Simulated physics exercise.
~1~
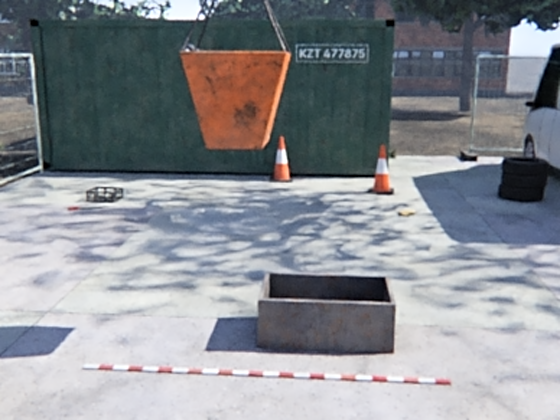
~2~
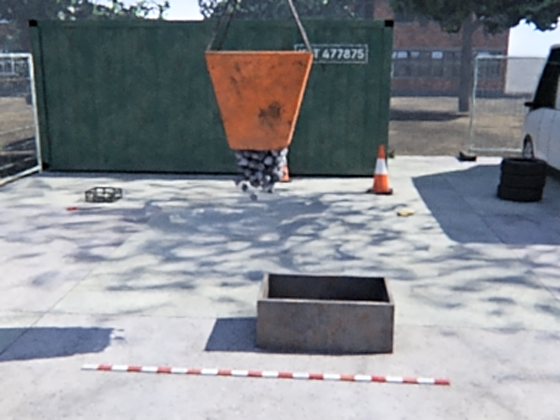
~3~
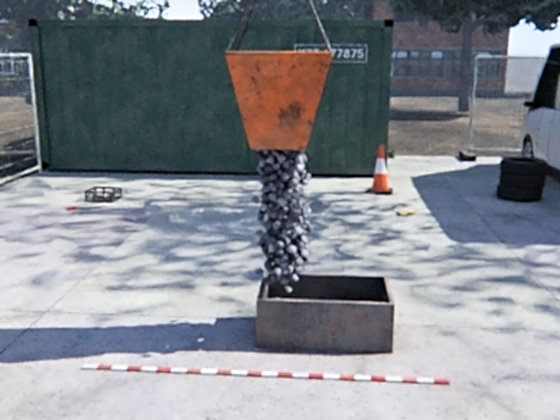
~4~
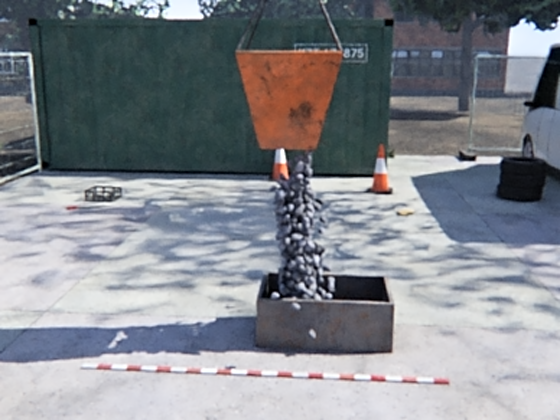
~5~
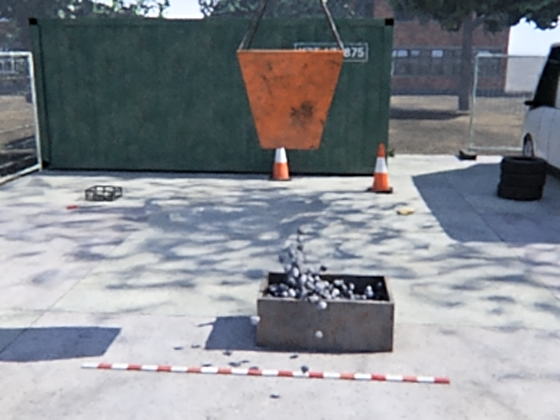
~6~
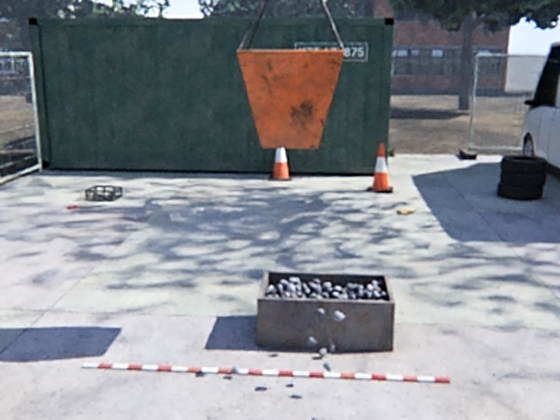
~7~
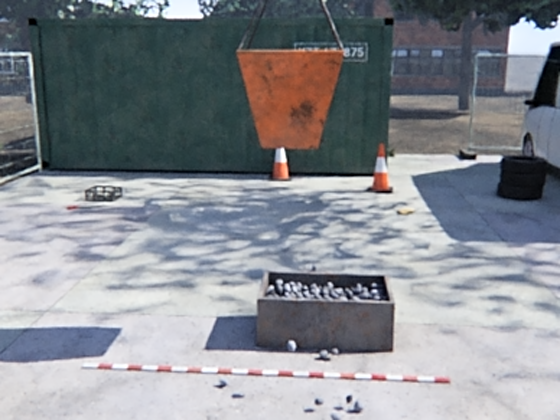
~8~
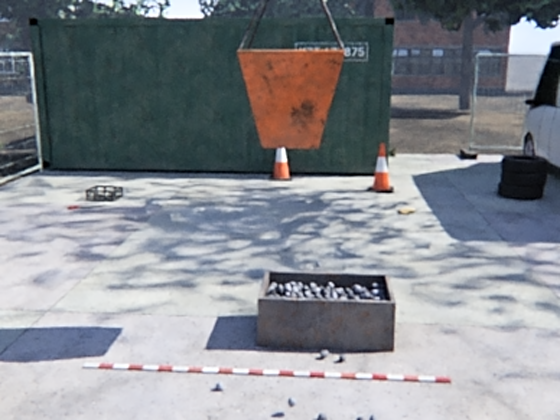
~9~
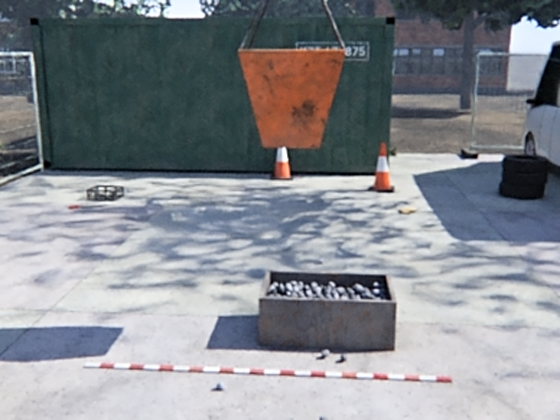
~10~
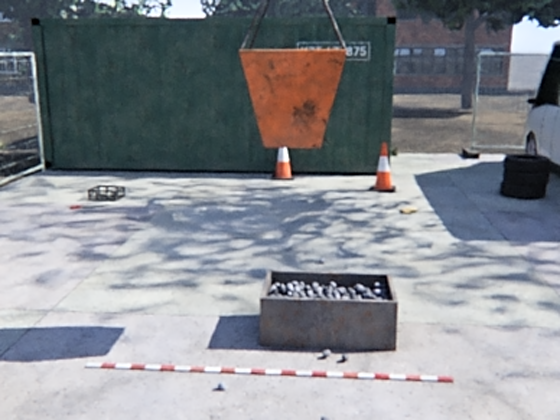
In a paved yard, a moving orange skip drops grey stones into a bin, spilling a few.
